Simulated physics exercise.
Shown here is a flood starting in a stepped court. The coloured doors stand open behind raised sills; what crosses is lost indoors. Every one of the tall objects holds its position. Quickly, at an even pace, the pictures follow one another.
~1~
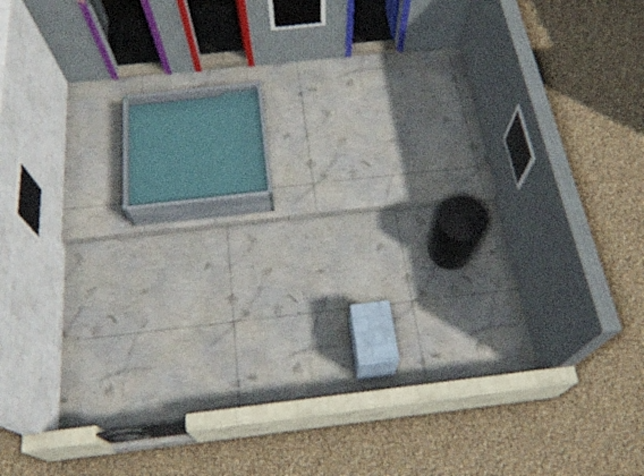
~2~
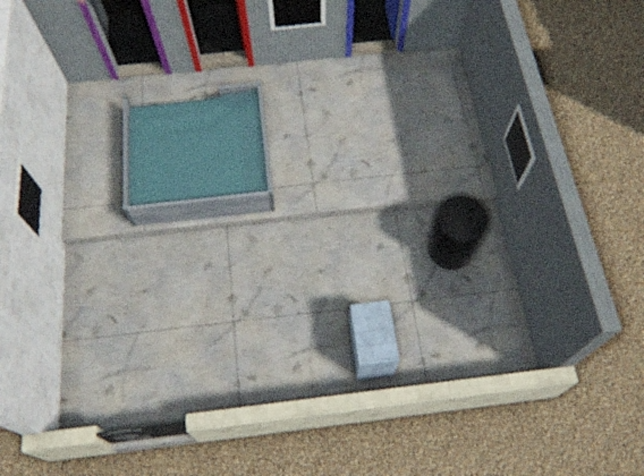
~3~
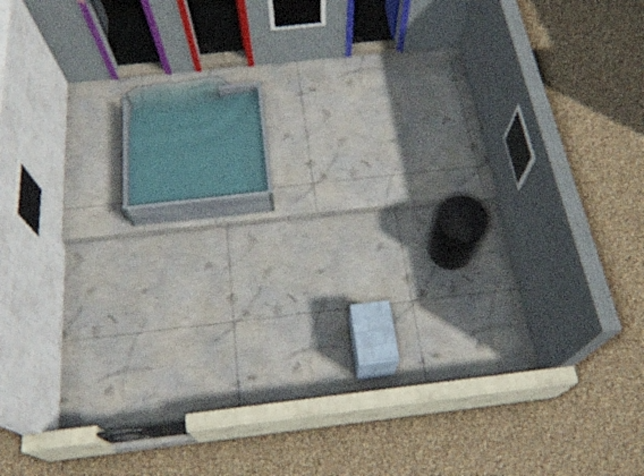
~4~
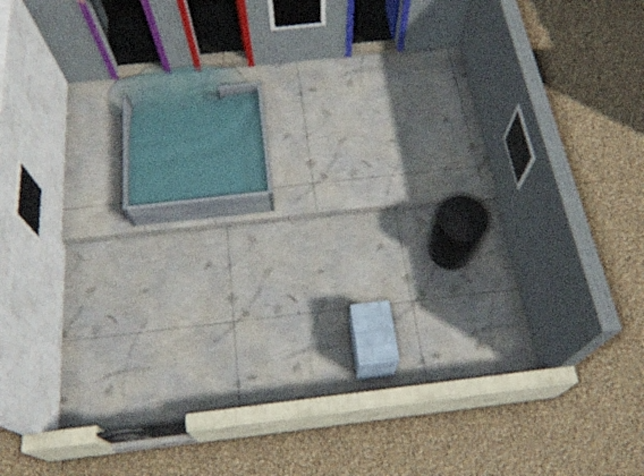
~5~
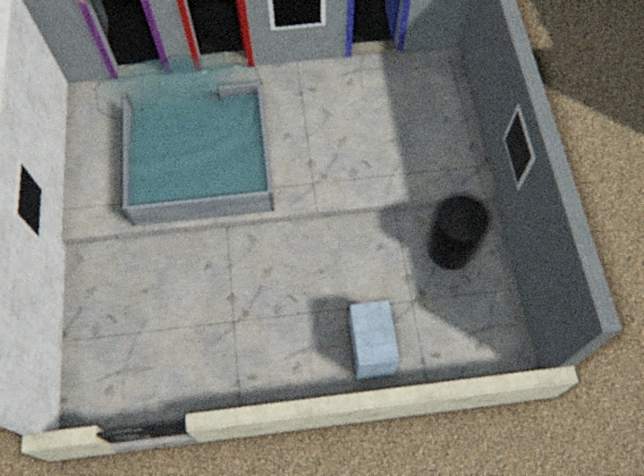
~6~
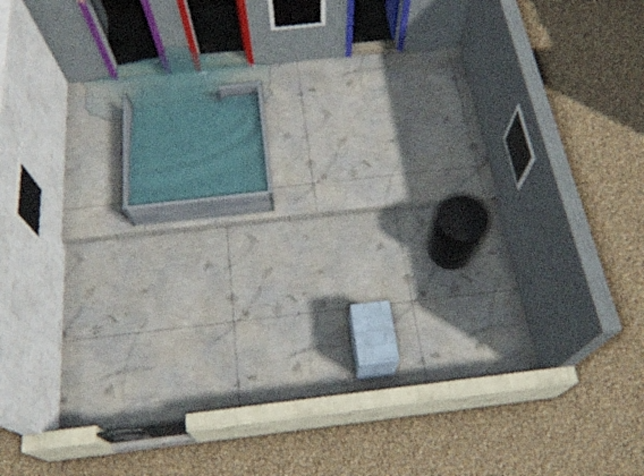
A square tank of teal water stands in a pale, walled court seen from high above. Purple-, red- and blue-edged open doorways line the back wall, with a black cylinder at right and a pale blue block near the low cream front wall. Water pours through a gap in the tank's far side and spreads over the floor towards the purple and red doorways and leftward, while the camera stays still.
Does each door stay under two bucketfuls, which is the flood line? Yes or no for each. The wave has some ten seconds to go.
Blue door - yes, stays under; purple door - no, it floods; red door - no, it floods.
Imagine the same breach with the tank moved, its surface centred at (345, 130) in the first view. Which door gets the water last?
It is the purple-painted one.
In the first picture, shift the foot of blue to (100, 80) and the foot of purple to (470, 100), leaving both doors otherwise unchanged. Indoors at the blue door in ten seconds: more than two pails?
As for the blue one, it tops the limit.
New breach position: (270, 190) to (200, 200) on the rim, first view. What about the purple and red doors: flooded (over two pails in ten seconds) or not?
Looking at both, I'd say the purple door doesn't reach it and the red door doesn't reach it.
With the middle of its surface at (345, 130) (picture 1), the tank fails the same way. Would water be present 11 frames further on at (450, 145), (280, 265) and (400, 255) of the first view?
First one stays unwetted, next one stays unwetted, last one stays unwetted.
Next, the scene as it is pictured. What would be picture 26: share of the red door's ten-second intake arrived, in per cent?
Share by then: About 100 in a hundred.
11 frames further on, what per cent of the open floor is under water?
My estimate is close to 20 per cent.
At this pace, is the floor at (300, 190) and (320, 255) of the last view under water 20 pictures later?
Taking them as listed, I'd call them not wet and not wet.
A moment on, water covers 10 % of the floor; the blue door not reached, the purple door far over two buckets in, the red door over two buckets in.
Next, water covers 20 % of the floor; the blue door wet at the sill, nothing in, the purple door far over two buckets in, the red door over two buckets in.
Then, water covers 40 % of the floor; the blue door wet at the sill, nothing in, the purple door far over two buckets in, the red door over two buckets in.
Later, water covers 60 % of the floor; the blue door wet at the sill, nothing in, the purple door far over two buckets in, the red door far over two buckets in.
In the end, water covers 80 % of the floor; the blue door wet at the sill, nothing in, the purple door far over two buckets in, the red door far over two buckets in.
